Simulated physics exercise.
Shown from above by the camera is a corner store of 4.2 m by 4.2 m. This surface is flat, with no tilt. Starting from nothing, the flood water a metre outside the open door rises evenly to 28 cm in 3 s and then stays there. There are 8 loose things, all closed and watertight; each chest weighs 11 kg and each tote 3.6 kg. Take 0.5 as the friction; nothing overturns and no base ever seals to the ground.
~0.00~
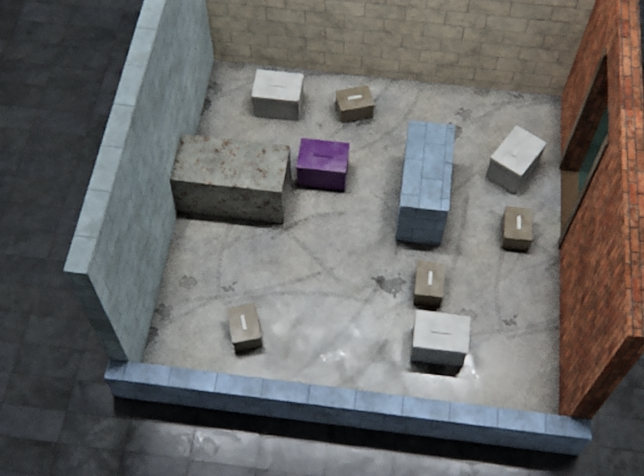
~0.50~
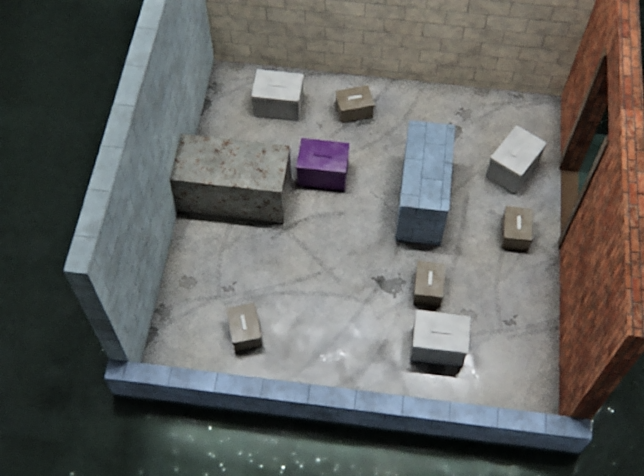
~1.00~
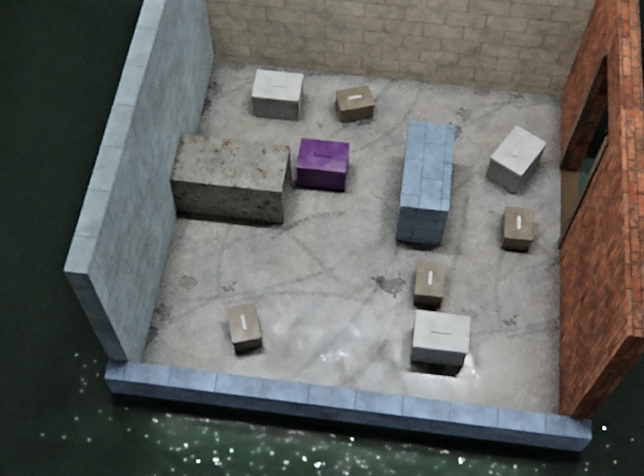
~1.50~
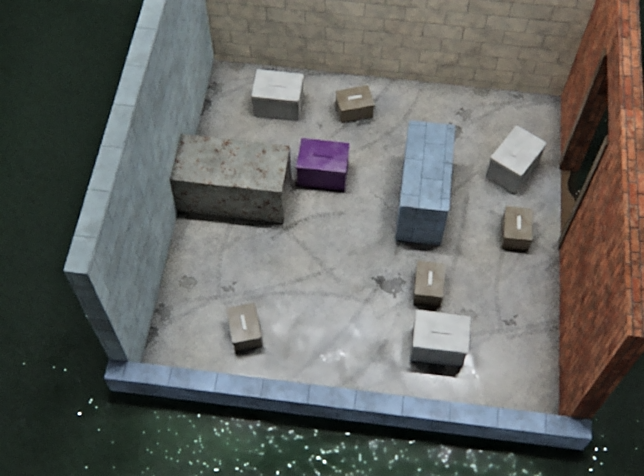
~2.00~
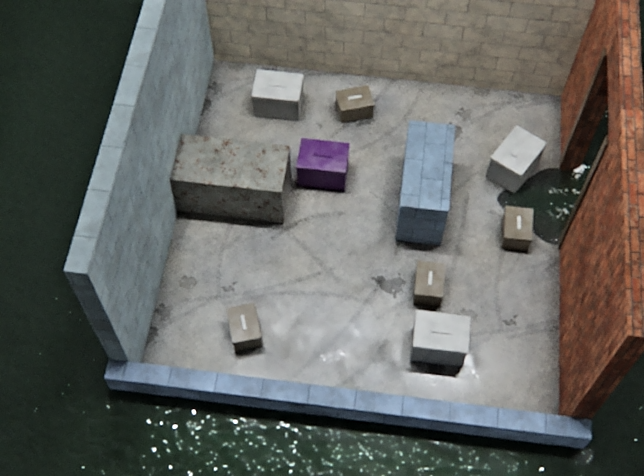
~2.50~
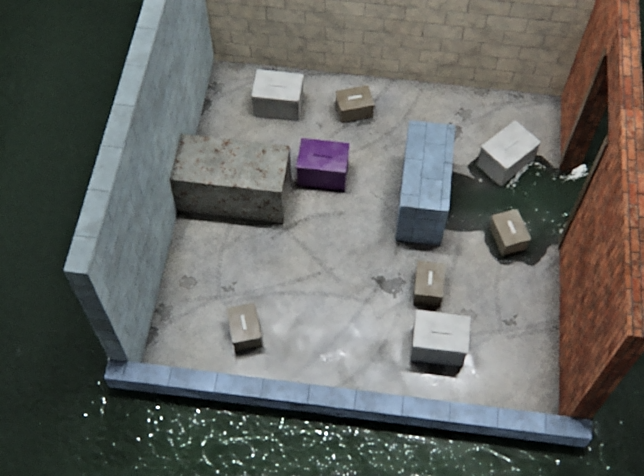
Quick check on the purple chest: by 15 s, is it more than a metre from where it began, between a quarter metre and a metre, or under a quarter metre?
It ends up well off.
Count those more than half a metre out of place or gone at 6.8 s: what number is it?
Tally: 7.
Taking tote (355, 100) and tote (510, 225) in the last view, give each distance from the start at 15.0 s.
200 cm and 60 cm respectively.
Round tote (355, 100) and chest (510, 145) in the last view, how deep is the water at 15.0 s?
Some 13 cm at the first, some 14 cm at the second.
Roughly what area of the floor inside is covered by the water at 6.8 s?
15 m2.
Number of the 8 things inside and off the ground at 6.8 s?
I count 7.
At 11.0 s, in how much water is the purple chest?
9 cm, roughly.
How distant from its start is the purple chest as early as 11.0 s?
Displacement by then near 100 cm.
After 3.5 s the purple chest is near (323, 155), 0.0 m from its start, aground; 0 afloat.
After 6.8 s the purple chest is near (323, 155), 0.0 m from its start, aground; 7 afloat.
After 11.0 s the purple chest is near (370, 230), 1.1 m from its start, afloat; 8 afloat.
After 15.0 s the purple chest is near (201, 258), 1.8 m from its start, afloat; 8 afloat.
